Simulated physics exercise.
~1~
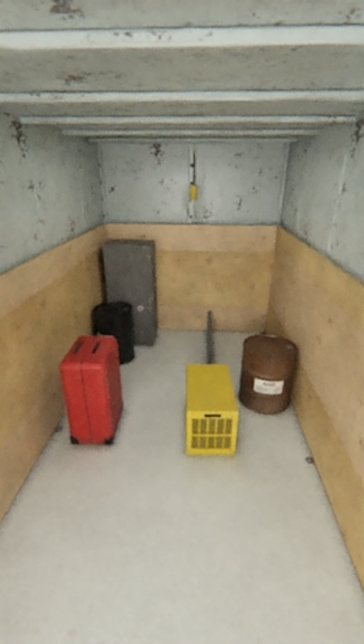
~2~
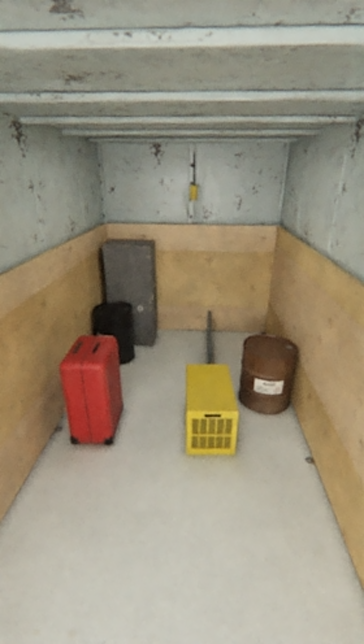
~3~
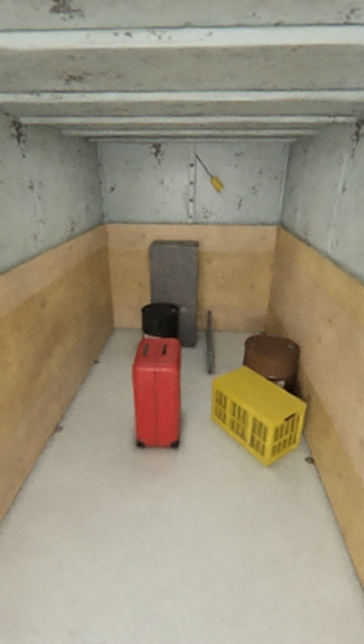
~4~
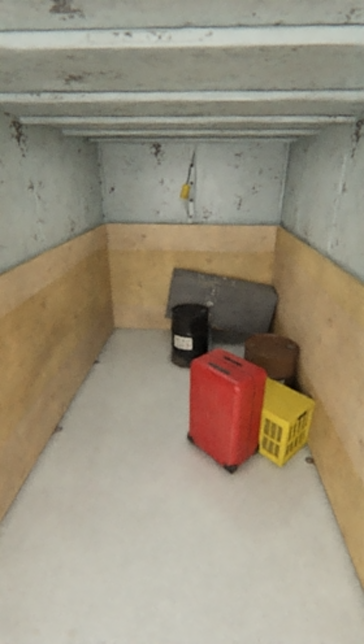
The load bay of a moving van is seen from the rear, looking towards the bulkhead, where a yellow lamp hangs on a cord. A red case and a black drum stand upright at left with a tall grey box behind them, while a yellow chest sits right of centre beside a brown drum. At first everything stays put. Then the lamp swings right, and the case, black drum, grey box and chest all shift right. They move farther right, and the grey box ends on its side at the back, with the case and black drum still upright, the chest near the right wall and the brown drum in its place.
